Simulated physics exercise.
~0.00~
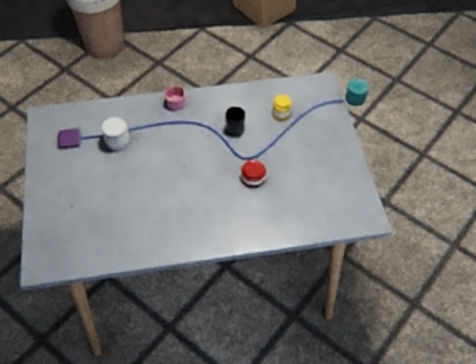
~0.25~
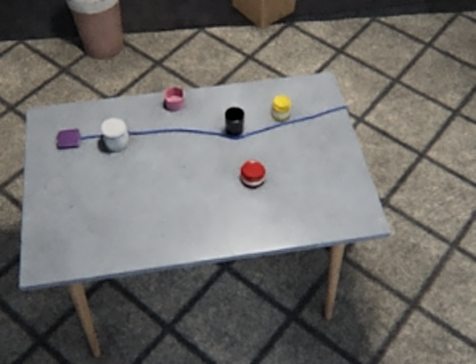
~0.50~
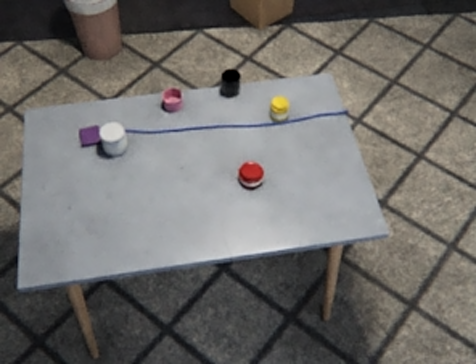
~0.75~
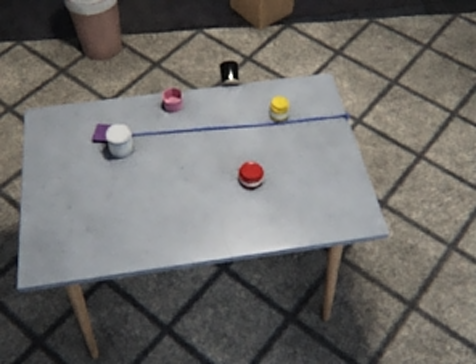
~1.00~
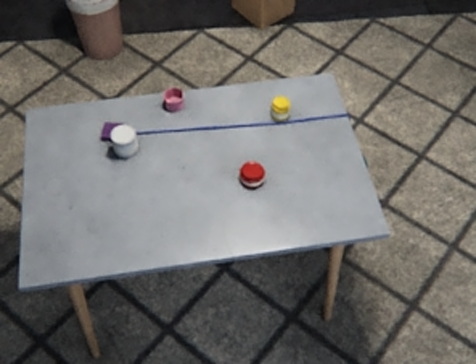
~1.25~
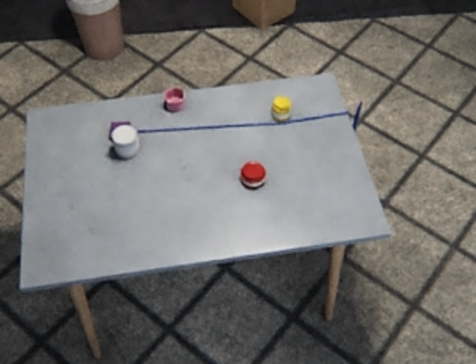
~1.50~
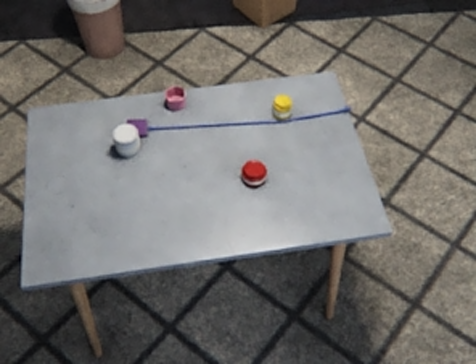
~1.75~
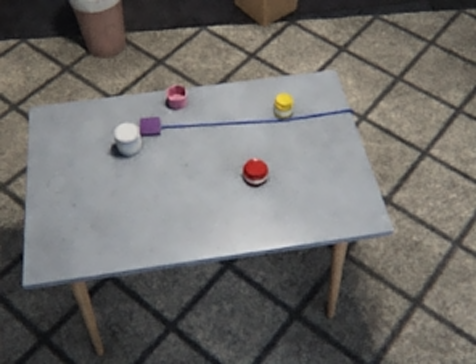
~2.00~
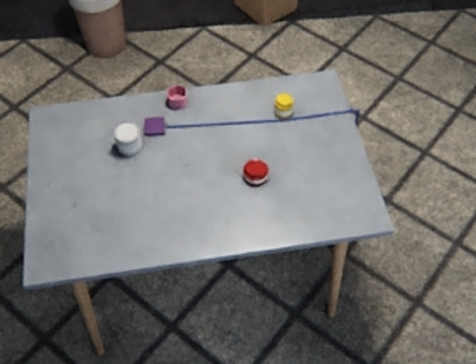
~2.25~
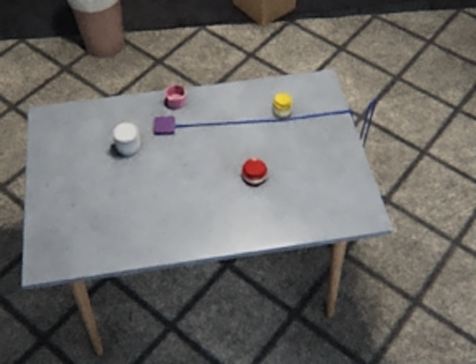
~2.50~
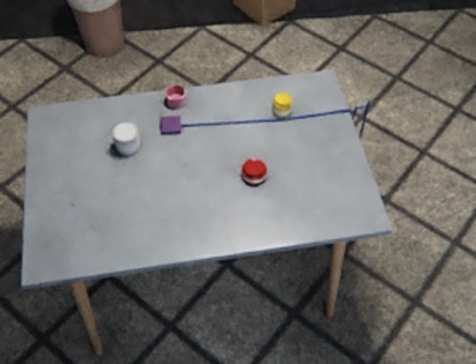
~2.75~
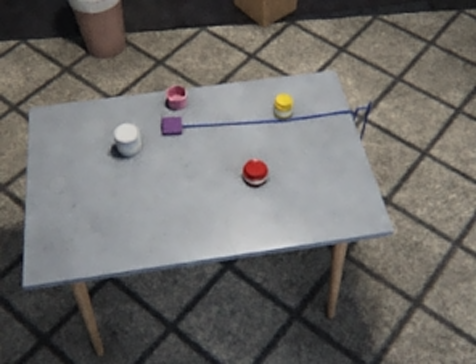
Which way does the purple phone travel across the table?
The purple phone slides to the right, passing behind the white tin.
